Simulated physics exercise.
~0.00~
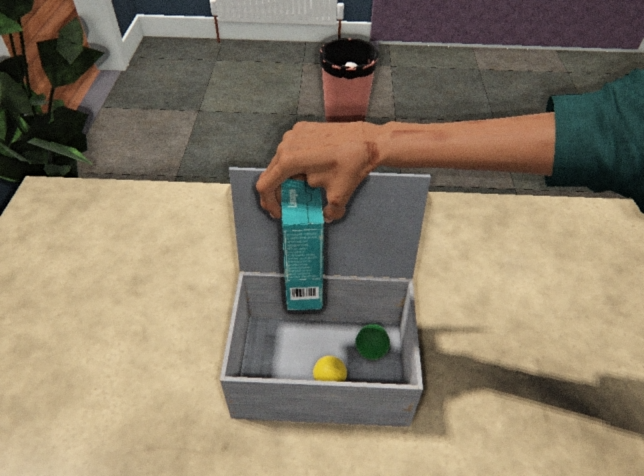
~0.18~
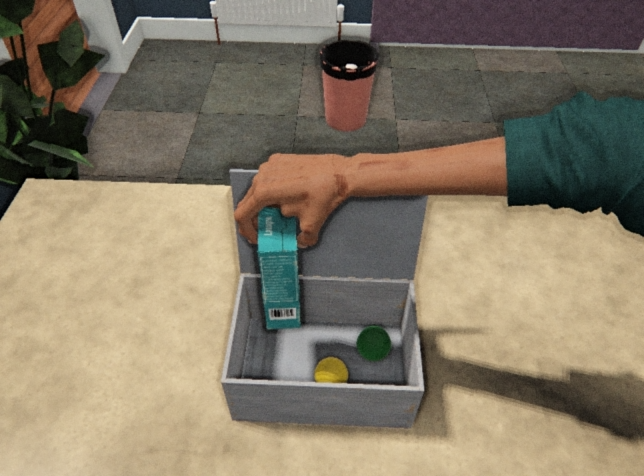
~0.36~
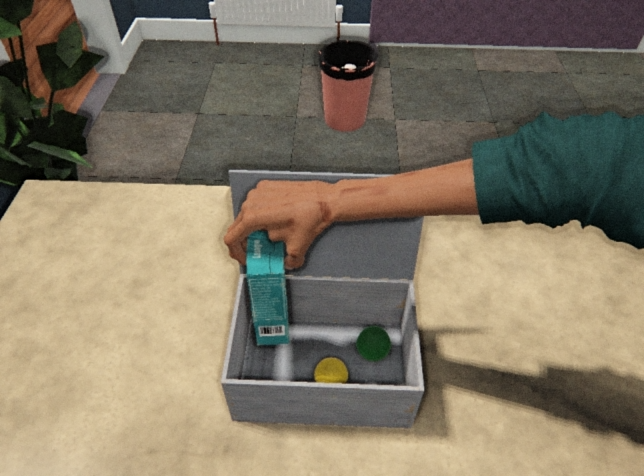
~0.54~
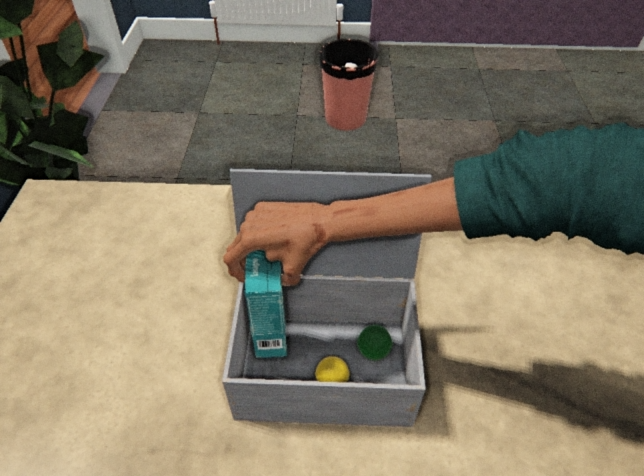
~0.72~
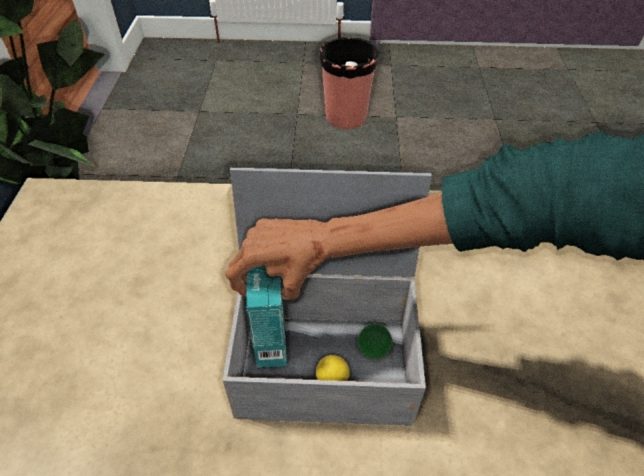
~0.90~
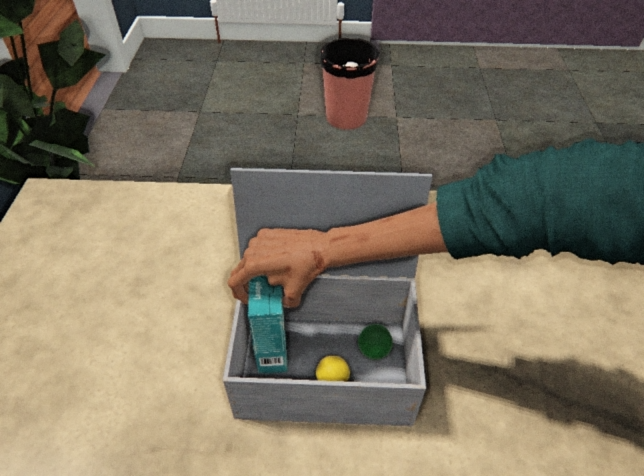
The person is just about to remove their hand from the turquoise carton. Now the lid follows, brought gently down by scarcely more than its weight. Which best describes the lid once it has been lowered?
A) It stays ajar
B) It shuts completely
It stays ajar (A).
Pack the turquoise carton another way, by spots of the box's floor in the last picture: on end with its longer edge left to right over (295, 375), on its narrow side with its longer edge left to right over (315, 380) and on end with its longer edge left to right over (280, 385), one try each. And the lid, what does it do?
On try one it won't go down; on try two it fits down fine; on try three it won't go down.
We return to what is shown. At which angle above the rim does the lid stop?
Angle above rim: About 60°.
After 2.00 s, lid starting down.
After 2.30 s, lid 72° above the rim.
In the end (3.2 s), lid 62° above the rim; all 3 unmoved. At the end, from the last picture's camera, turquoise carton near (272, 324).
